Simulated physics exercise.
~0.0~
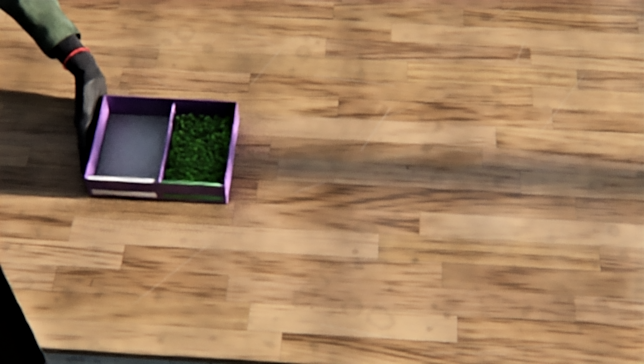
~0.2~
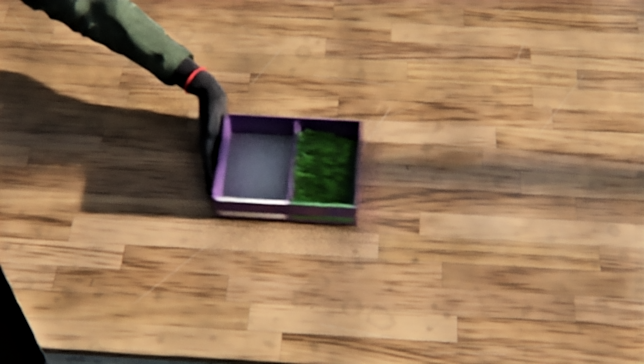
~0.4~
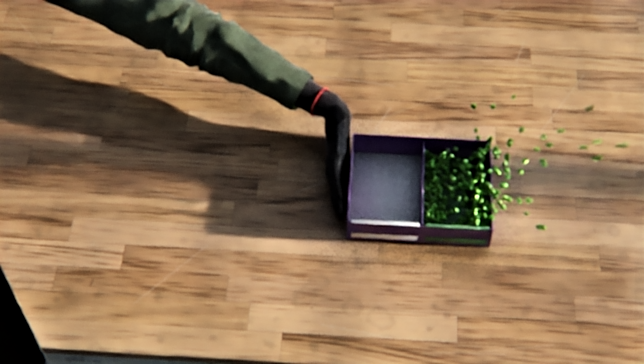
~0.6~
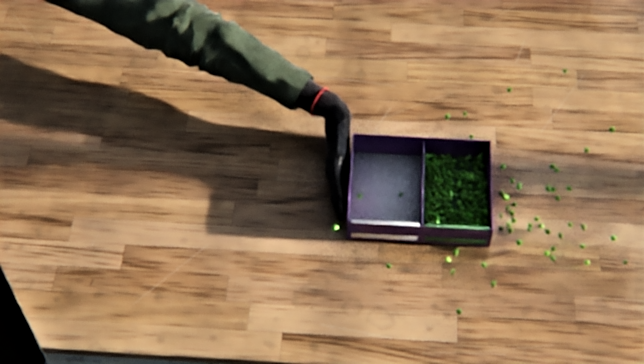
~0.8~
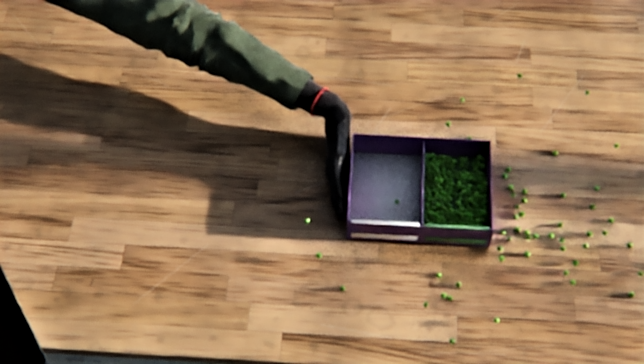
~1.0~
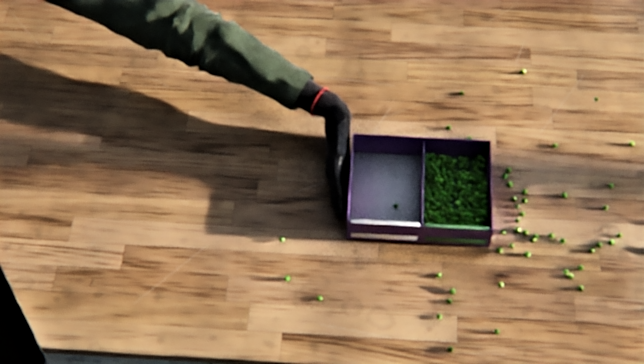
A gloved hand slid a purple two-section tray of green peas to the right across a wooden floor and stopped abruptly, sending some peas flying out. They scattered, mostly to the right, while most stayed in the right-hand section.
